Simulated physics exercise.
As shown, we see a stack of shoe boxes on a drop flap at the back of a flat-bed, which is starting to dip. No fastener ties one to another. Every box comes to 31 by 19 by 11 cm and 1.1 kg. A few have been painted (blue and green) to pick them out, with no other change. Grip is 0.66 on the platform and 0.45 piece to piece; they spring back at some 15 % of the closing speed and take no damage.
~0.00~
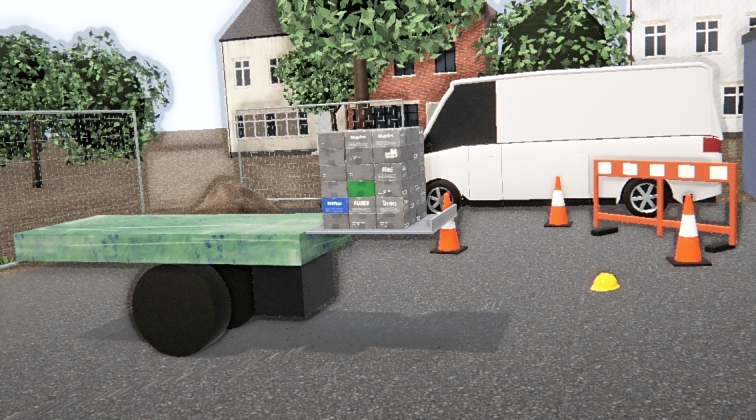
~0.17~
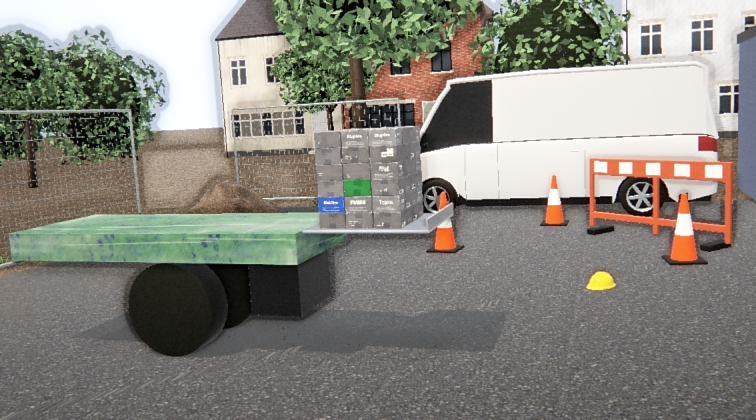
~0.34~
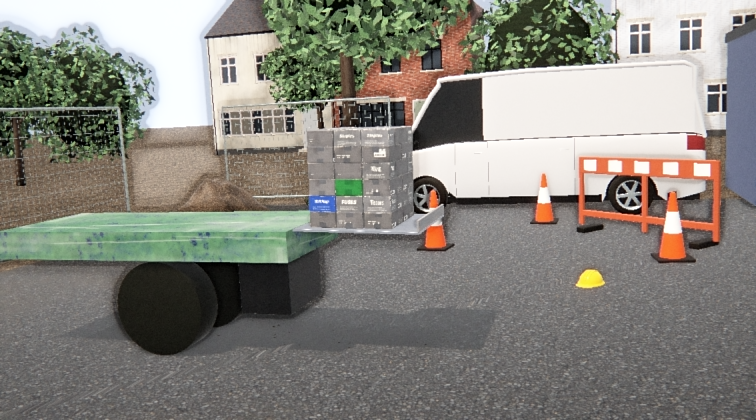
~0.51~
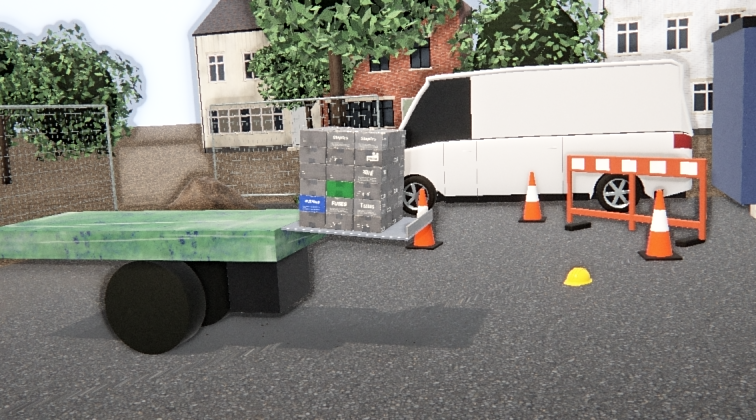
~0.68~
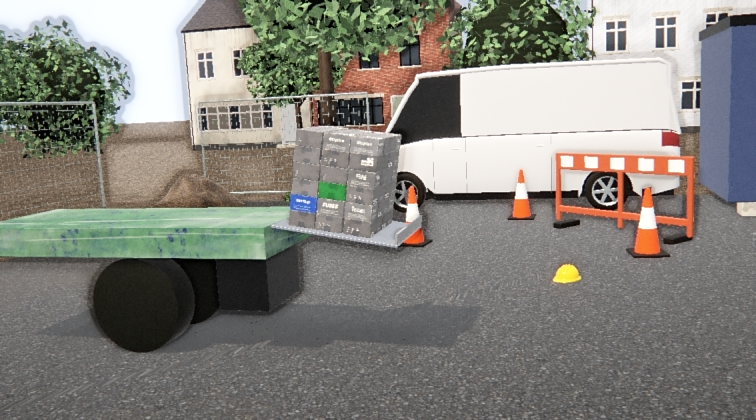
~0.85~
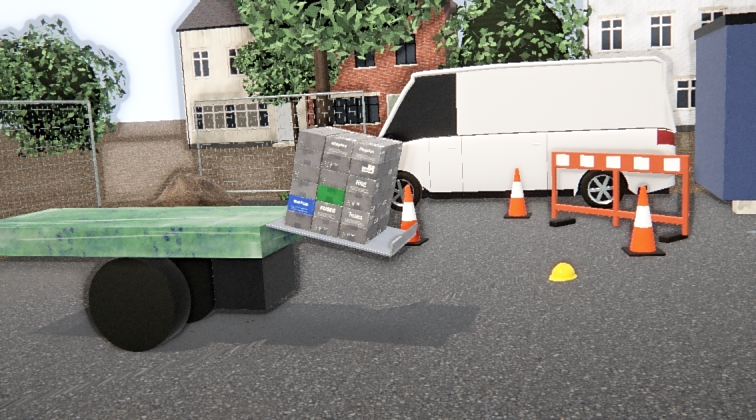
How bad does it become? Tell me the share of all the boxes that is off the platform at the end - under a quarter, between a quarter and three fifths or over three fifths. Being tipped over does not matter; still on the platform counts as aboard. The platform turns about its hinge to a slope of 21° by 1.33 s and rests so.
The share is one quarter to three fifths.
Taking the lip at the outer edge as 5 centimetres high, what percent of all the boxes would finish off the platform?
Then 50 per cent.
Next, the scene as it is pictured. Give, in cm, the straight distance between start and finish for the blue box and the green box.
For blue it's roughly 10 cm, and for green it's roughly 40 cm.
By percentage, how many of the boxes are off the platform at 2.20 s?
50 %.
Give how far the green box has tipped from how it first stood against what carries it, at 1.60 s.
30°.
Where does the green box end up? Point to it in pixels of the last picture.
Resting position, last image: About (371, 220).
By 1.26 s, slope 21°; none of the 45 boxes off the platform, 45 disturbed; blue box tilted 6°; green box tilted 6°.
By 1.60 s, slope 21°; 8 of the 45 boxes off the platform; green box tilted 33°; blue box tilted 16°.
By 2.20 s, slope 21°; 22 of the 45 boxes off the platform; green box tilted 35°, 47 mm lower; blue box moved 28 mm.
When it is over (2.8 s), slope 21°; 23 of the 45 boxes off the platform; green box tilted 36°, 47 mm lower; blue box moved 28 mm. That is 51 per cent. In pixels of the last frame, middles, green box near (371, 220), blue box near (310, 209).
